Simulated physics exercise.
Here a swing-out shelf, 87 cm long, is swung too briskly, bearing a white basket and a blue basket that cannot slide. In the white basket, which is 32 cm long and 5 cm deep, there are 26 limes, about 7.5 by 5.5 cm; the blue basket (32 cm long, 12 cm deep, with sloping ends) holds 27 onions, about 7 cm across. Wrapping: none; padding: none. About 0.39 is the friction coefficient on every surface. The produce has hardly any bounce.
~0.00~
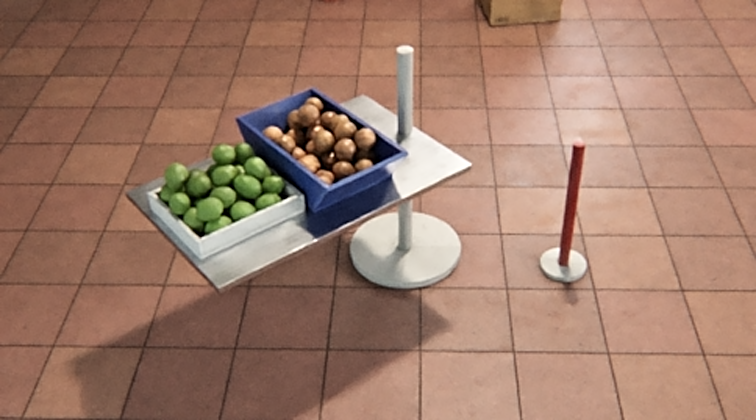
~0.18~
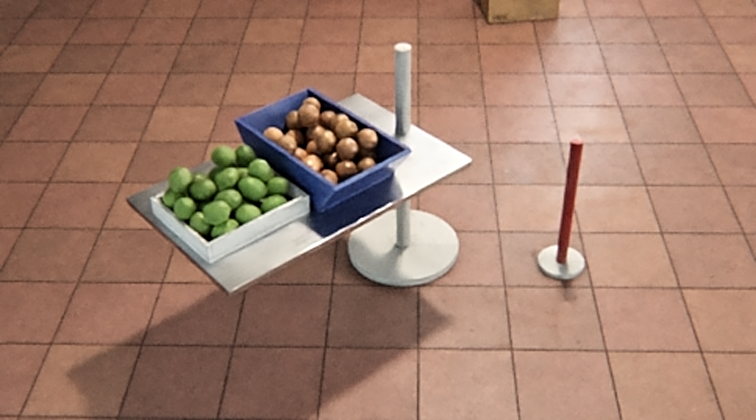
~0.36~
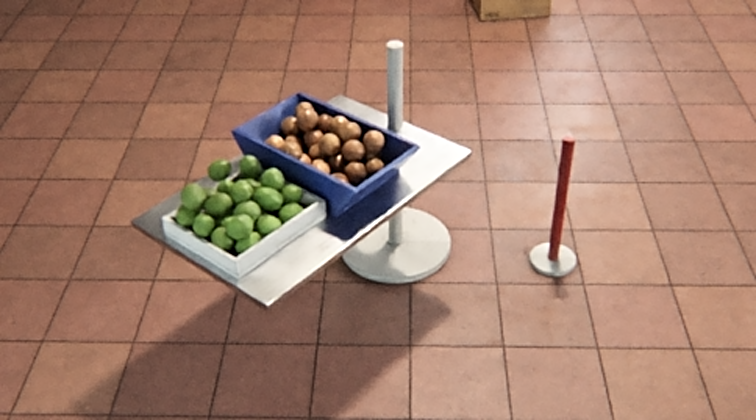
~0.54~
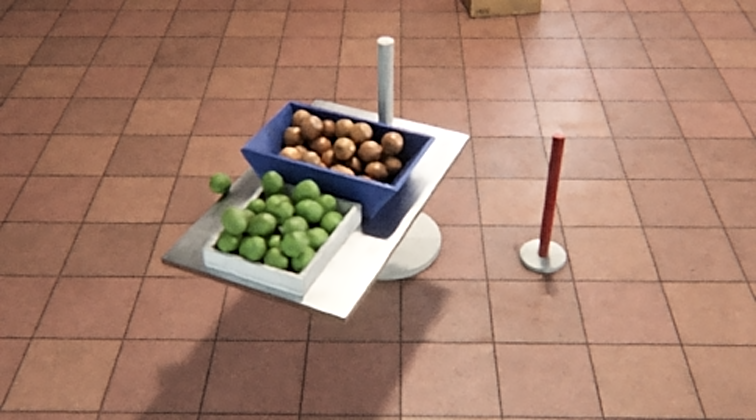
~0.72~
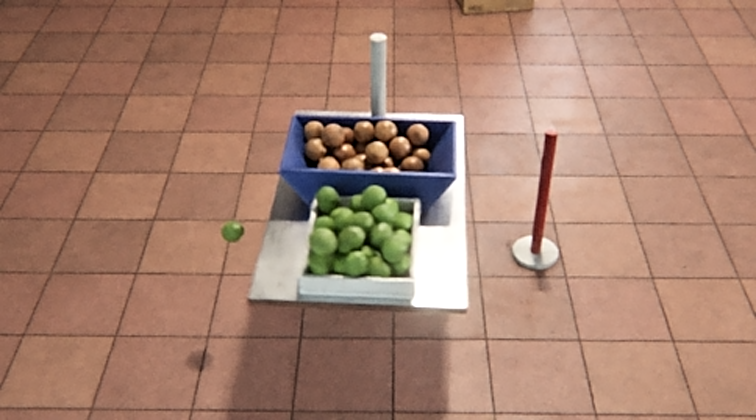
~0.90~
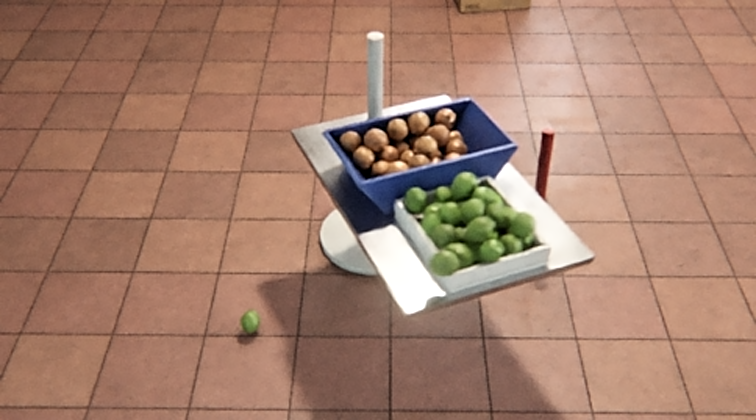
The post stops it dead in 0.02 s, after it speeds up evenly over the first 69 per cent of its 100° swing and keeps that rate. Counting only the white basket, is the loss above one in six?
Yes.
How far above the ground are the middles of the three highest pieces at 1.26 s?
Around 64 centimetres.
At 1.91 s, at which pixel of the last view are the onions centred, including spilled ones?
Near (464, 140).
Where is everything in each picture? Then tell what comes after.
In the first frame (we follow the rim corner now nearest the camera), white basket at (201, 240); blue basket at (327, 187); swung 0°; nothing out yet.
In the second frame, white basket at (210, 244); blue basket at (334, 187); swung 3°.
In the third frame, white basket at (238, 259); blue basket at (354, 189); swung 12°; 1 out, the lowest lime at (220, 170).
In the fourth frame, white basket at (302, 276); blue basket at (394, 188); swung 27°; 1 out, the lowest lime at (220, 183).
In the fifth frame, white basket at (413, 278); blue basket at (454, 175); swung 47°; 1 out, the lowest lime at (233, 232).
In the sixth frame, white basket at (547, 244); blue basket at (515, 144); swung 74°; 2 out, the lowest lime at (250, 322).
After 1.06 s, the shelf hits the red post.
After 1.14 s, 6 of 26 out of the white basket and 0 of 27 out of the blue basket.
After 1.26 s, 9 of 26 out of the white basket and 0 of 27 out of the blue basket.
After 1.48 s, 9 of 26 out of the white basket and 0 of 27 out of the blue basket.
When it is over (at 1.91 s), 9 of 26 out of the white basket and 0 of 27 out of the blue basket. Asked share, 9 of 26, 35 per cent.
